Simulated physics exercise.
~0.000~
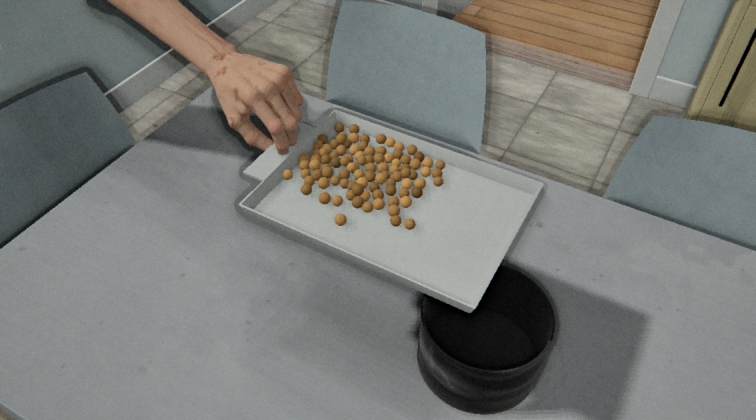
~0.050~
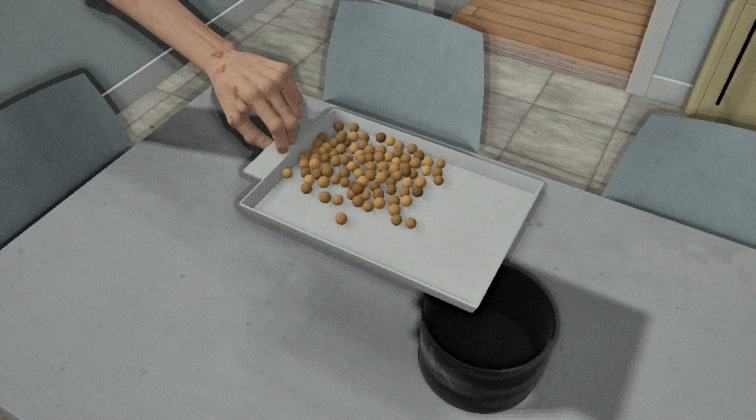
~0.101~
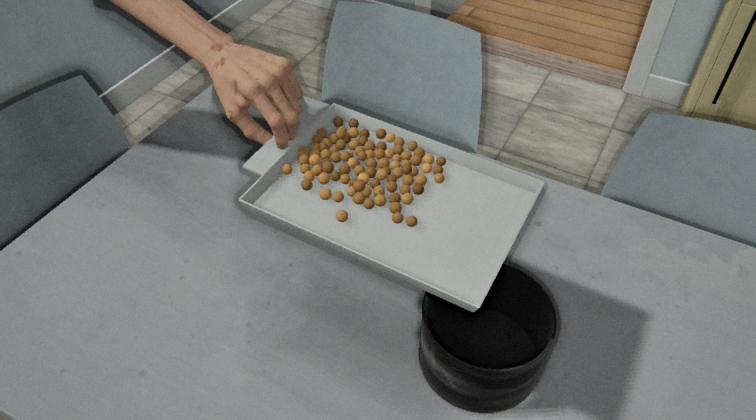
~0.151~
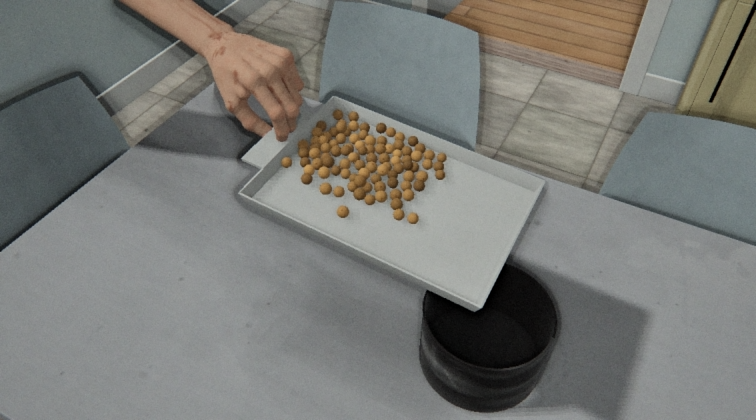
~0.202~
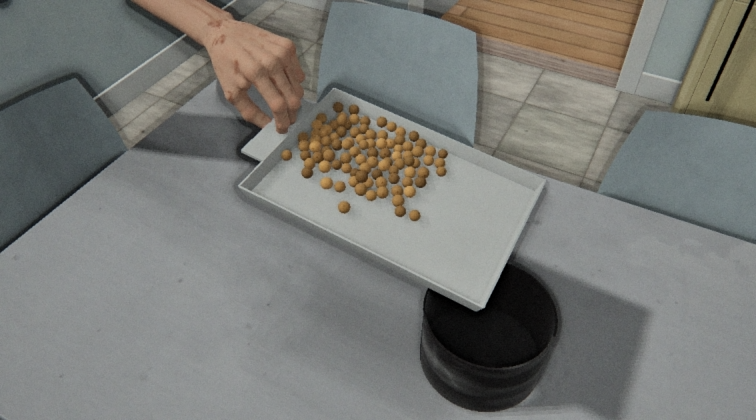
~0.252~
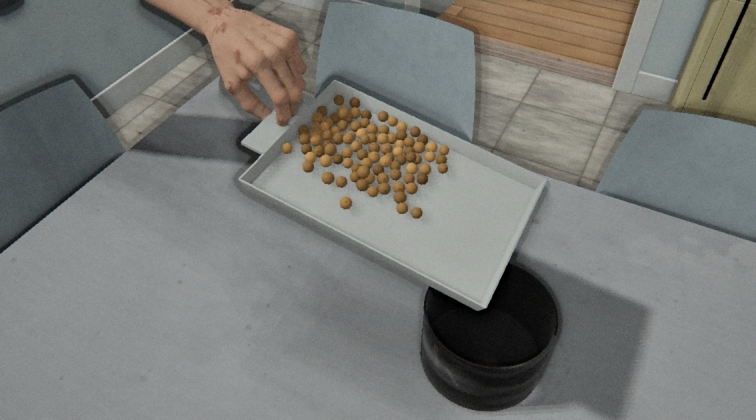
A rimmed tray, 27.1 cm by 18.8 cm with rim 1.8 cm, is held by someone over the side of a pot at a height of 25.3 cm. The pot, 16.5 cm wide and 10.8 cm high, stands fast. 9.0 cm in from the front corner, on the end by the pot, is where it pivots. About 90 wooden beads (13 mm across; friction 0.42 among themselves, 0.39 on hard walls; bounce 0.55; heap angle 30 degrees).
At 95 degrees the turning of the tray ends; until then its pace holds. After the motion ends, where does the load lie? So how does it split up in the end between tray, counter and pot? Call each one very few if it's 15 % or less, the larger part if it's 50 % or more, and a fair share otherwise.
I'd say left on the tray very few, counter the larger part, pot a fair share.
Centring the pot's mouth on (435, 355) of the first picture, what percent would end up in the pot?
The share would be some 5 per cent.
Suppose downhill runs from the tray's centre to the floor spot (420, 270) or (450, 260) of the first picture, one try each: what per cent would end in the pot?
I'd put it at roughly 5 per cent for the first tilt and roughly 10 per cent for the second.
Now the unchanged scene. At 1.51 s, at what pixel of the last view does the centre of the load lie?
I'd put it close to (516, 230).
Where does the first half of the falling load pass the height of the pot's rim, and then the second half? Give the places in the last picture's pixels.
At about (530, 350), then at (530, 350).
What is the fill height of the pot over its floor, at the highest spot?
Roughly 2.0 centimetres.
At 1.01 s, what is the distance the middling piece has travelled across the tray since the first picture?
It has moved some 17 cm from its start.
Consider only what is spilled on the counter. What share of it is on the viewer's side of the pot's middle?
70 %.
After 1.01 s, tilt 50 degrees; the tray holds 90 %, the pot 0 %.
After 1.51 s, tilt 76 degrees; the tray holds 90 %, the pot 5 %.
After 2.08 s, tilt 95 degrees; the tray holds 0 %, the pot 40 %.
At rest (3.2 s), tray 0 %, counter 55 %, pot 45 %.
